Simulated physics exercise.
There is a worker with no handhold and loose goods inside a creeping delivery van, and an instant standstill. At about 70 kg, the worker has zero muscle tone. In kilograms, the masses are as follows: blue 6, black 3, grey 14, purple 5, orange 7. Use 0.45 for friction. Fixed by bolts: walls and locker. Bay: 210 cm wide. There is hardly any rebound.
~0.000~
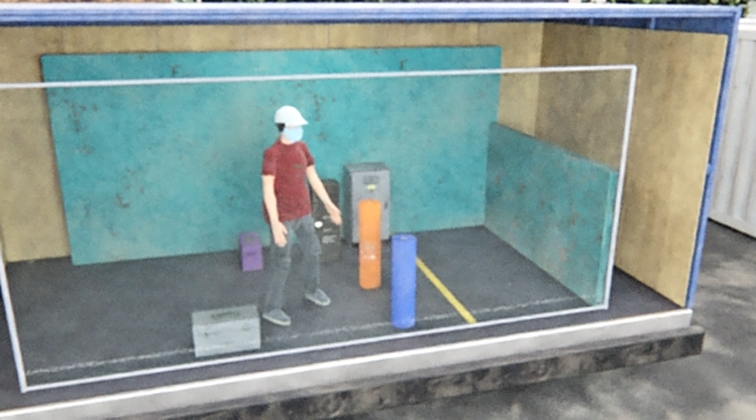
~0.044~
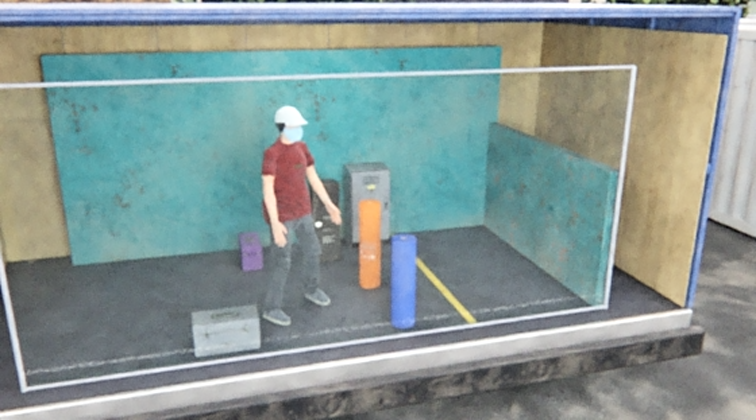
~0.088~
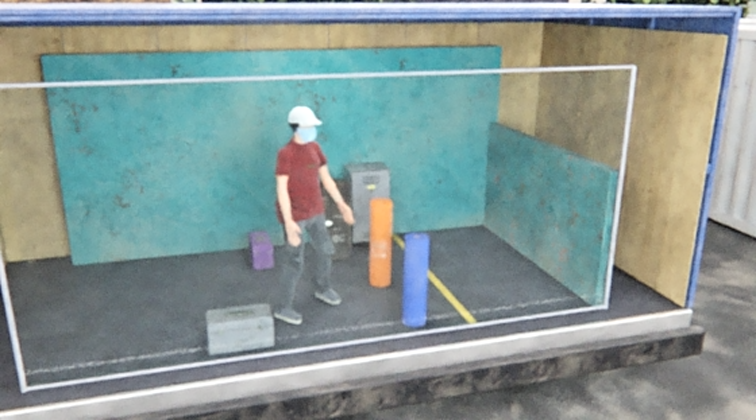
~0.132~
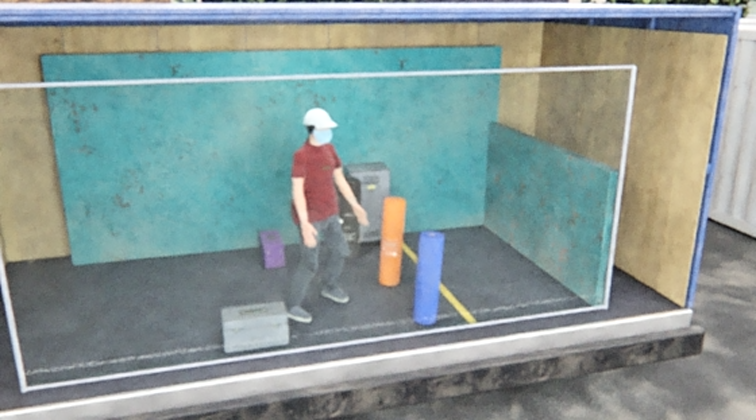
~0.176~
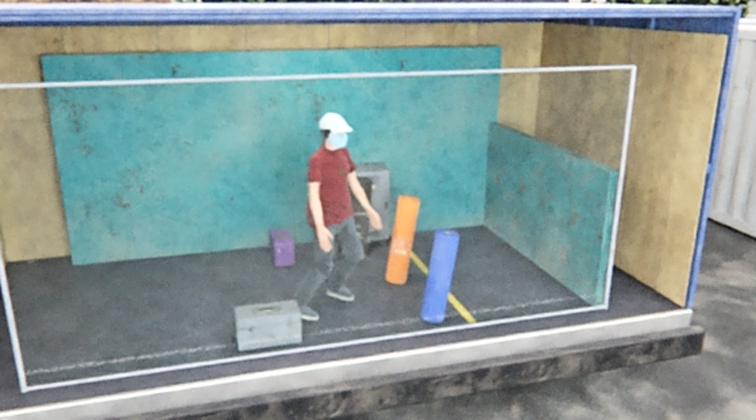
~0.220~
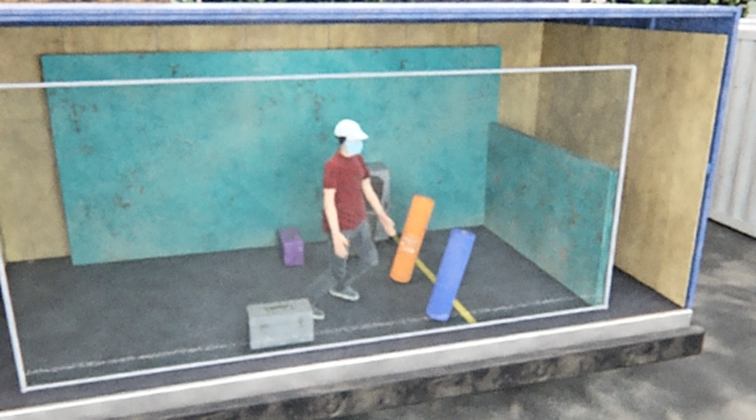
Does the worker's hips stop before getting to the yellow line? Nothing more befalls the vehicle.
No, result: Line overstepped.
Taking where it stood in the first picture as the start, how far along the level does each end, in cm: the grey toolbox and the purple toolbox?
Movement - grey toolbox 80, purple toolbox 80.
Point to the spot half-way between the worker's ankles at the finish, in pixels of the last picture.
Roughly at (380, 284).
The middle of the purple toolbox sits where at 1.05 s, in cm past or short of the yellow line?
Short of it by around 75 cm.
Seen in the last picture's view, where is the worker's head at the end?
It ends up at about (513, 262).
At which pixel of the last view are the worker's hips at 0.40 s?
At that moment it is roughly at (401, 253).
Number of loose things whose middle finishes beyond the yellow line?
3.
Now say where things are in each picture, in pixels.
Worker's hips (287, 206), blue roll (403, 281), orange roll (370, 244), yellow line (469, 318), in the first frame.
Worker's hips (287, 206), blue roll (403, 281), orange roll (370, 244), in the second frame.
Worker's hips (300, 206), blue roll (415, 280), orange roll (381, 243), in the third frame.
Worker's hips (315, 207), blue roll (428, 278), orange roll (392, 242), in the fourth frame.
Worker's hips (330, 210), blue roll (439, 276), orange roll (402, 240), in the fifth frame.
Worker's hips (345, 216), blue roll (450, 275), orange roll (412, 239), yellow line (469, 318). Everything loose set off at about 2.6 m/s, in the sixth frame.
After 0.40 s the worker's hips are 36 cm short of the yellow line, near (401, 253) in the last picture's view; the blue roll 18 cm past the yellow line, tilted 65°.
After 0.65 s the worker's hips are 10 cm short of the yellow line, near (424, 249) in the last picture's view.
After 1.05 s the worker's hips are 20 cm past the yellow line, near (458, 267) in the last picture's view.
When all is still (2.1 s), blue roll crosses the yellow line; black tall box crosses the yellow line; grey toolbox stops short of the yellow line; purple toolbox stops short of the yellow line; orange roll crosses the yellow line; worker's hips cross the yellow line; worker's head crosses the yellow line.
